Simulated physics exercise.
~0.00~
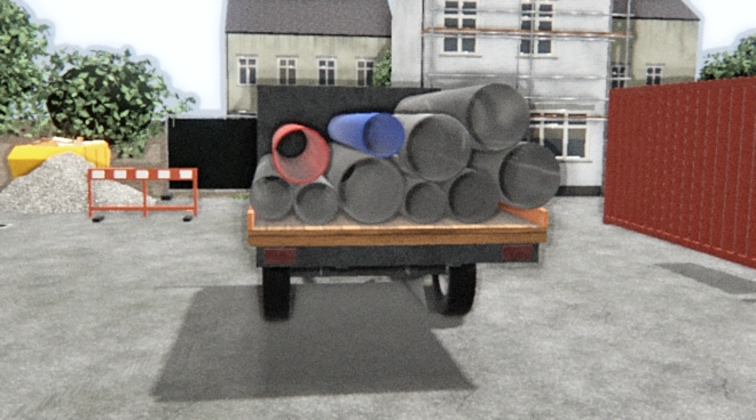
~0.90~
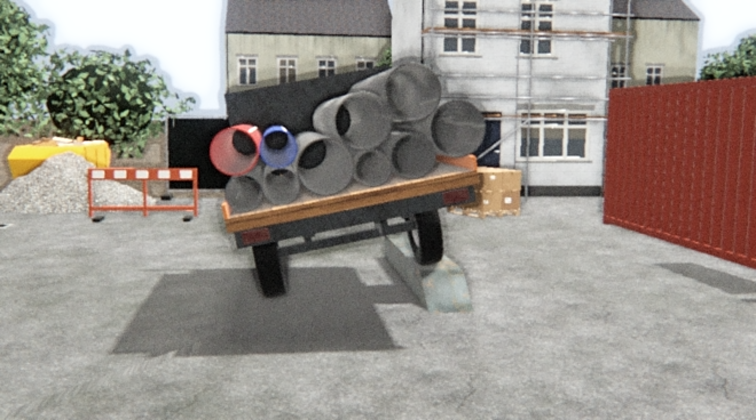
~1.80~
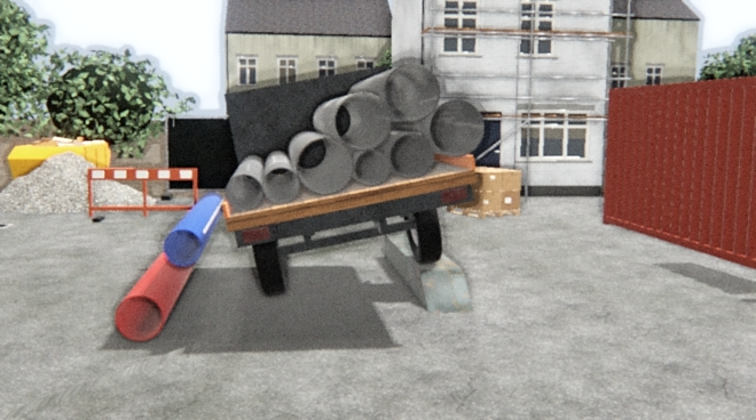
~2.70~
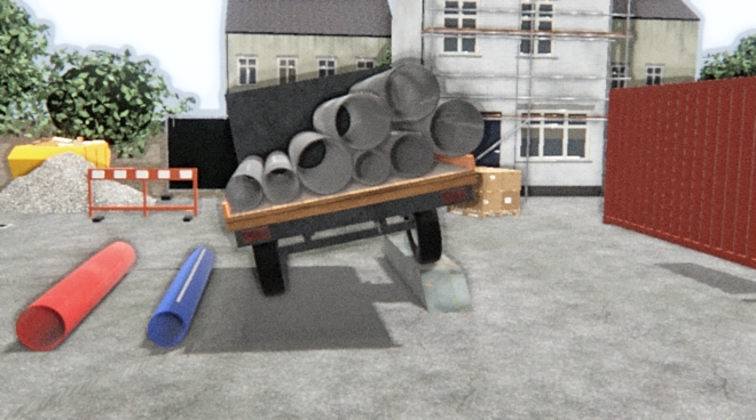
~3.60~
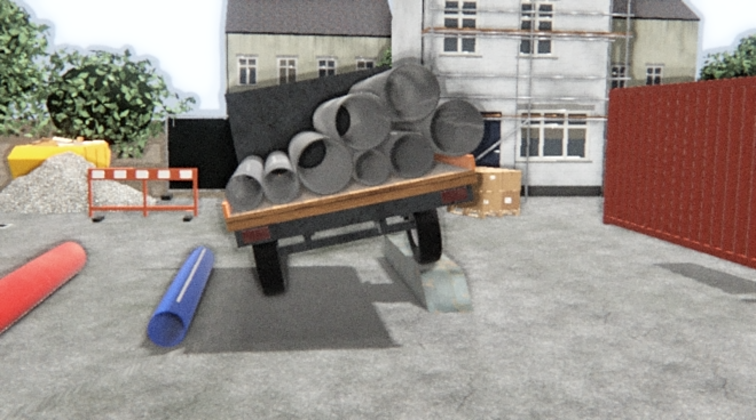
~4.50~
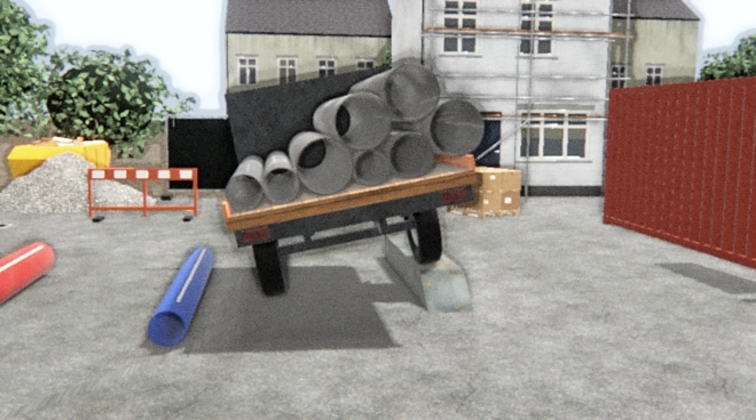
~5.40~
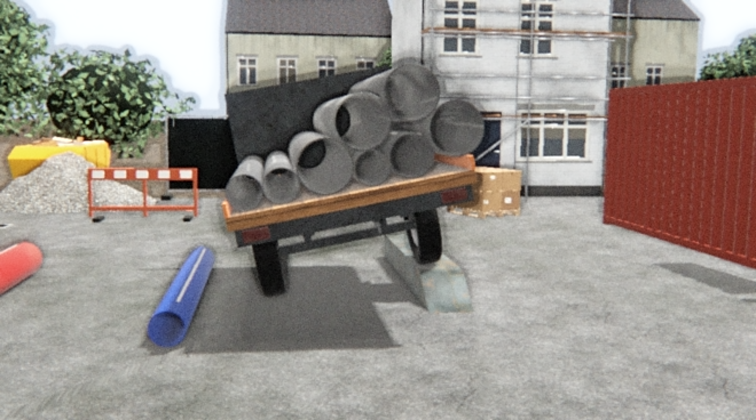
The video shows a flat trailer stacked with grey, red and blue pipes tilting left as its right wheel mounts a kerb, whereupon the red and then the blue pipe roll off the left side; blue stops nearby, red farther left, while the grey ones stay aboard.
